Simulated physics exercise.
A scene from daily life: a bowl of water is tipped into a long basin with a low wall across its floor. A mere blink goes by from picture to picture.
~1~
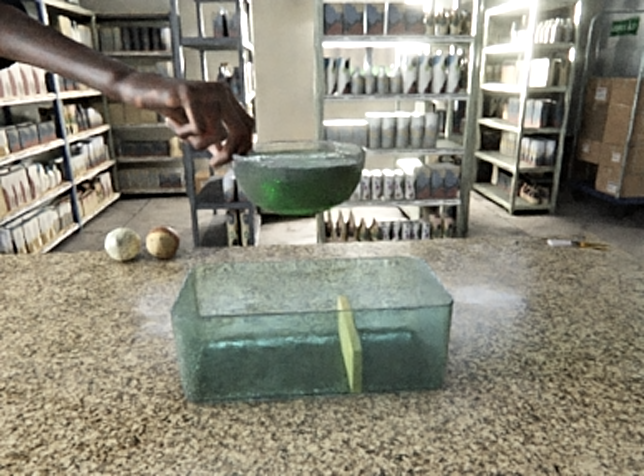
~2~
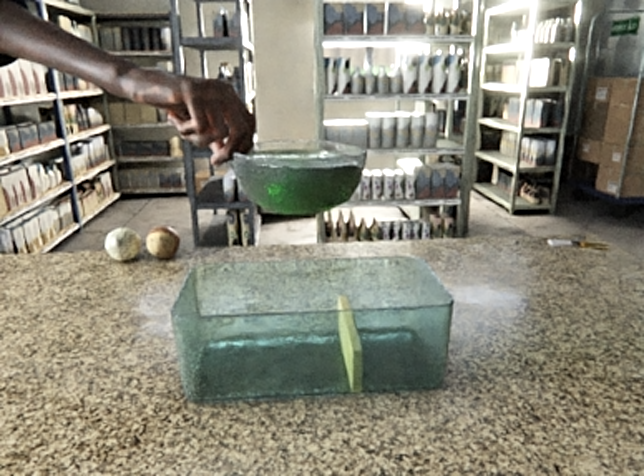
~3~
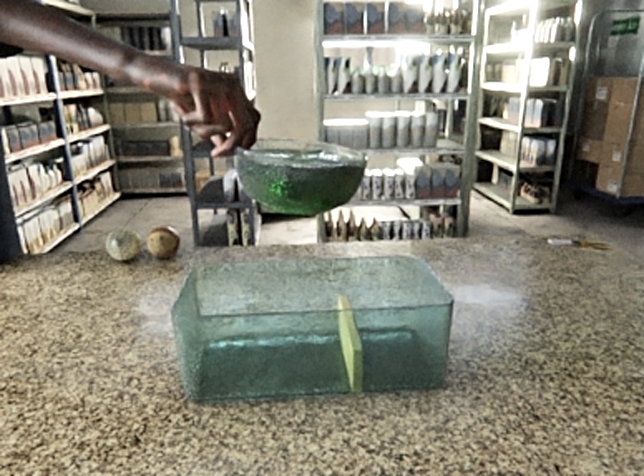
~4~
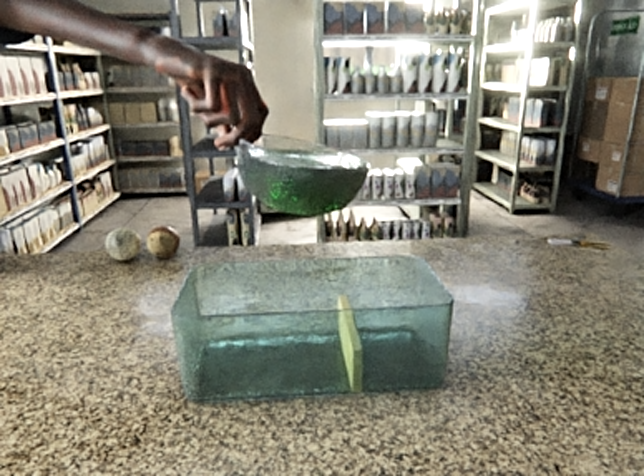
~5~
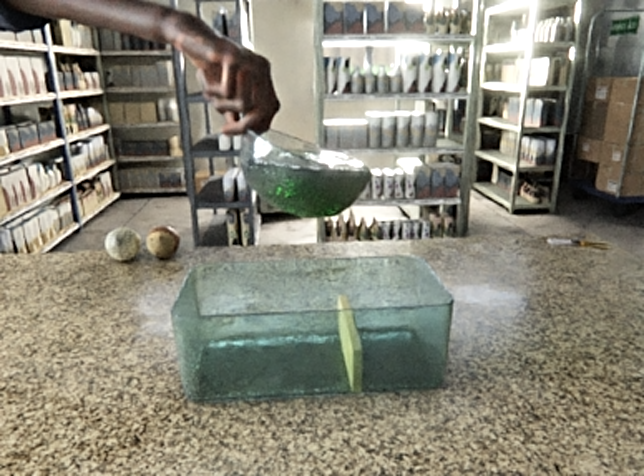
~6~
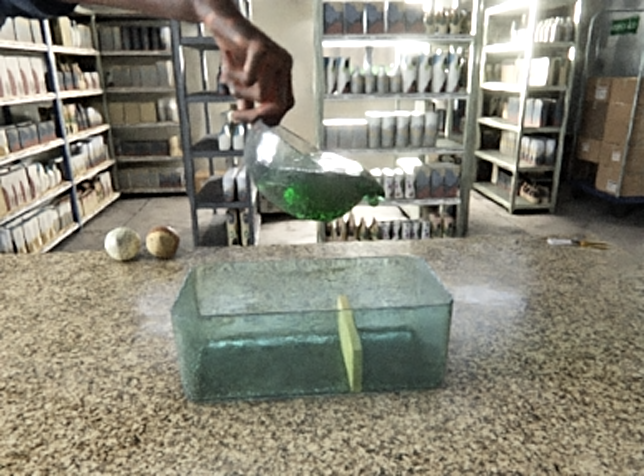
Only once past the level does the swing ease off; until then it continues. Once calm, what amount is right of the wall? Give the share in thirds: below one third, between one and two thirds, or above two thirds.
The quantity right of the wall will come in past two thirds.
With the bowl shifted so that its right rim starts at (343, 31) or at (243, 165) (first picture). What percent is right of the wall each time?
About 70 % the first time, about 5 % the second.
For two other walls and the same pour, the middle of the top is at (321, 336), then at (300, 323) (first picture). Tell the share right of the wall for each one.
First try around 75 percent; second try around 90 percent.
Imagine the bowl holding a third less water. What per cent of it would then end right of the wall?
Near 75 in a hundred.
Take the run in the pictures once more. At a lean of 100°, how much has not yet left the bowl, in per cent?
Some 5 per cent has not yet come out.
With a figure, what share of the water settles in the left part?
Estimate: Some 15 per cent.
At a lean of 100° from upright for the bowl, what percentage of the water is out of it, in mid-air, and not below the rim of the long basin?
It's close to 25 percent.
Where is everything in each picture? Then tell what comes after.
It leans 0°; its right rim is at (364, 150); the water meets the walls at (235, 159) and (360, 157); the long basin's rim runs from (182, 290) to (437, 280); the wall's top is at (349, 321), in the first frame.
It leans 2°; its right rim is at (365, 152); the water meets the walls at (236, 159) and (361, 158), in the second frame.
It leans 6°; its right rim is at (366, 157); the water meets the walls at (238, 157) and (363, 159), in the third frame.
It leans 13°; its right rim is at (368, 165); the water meets the walls at (240, 155) and (365, 161), in the fourth frame.
It leans 23°; its right rim is at (368, 176); the water meets the walls at (245, 157) and (365, 170); 3 per cent is over the edge, in the fifth frame.
It leans 35°; its right rim is at (366, 190); the water meets the walls at (247, 159) and (358, 174); 11 per cent is over the edge, in the sixth frame.
A moment on, the bowl is tipped right over and 7 per cent is still to pour, 0 is left of the wall and 67 right of it.
Next, the bowl is tipped right over and 0 per cent is still to pour, 16 is left of the wall and 82 right of it.
Then the bowl is tipped right over and 0 per cent is still to pour, 17 is left of the wall and 82 right of it.
Later the bowl is tipped right over and 0 per cent is still to pour, 17 is left of the wall and 82 right of it.
In the end 17 per cent lies left of the wall, 82 right of it and 2 outside.
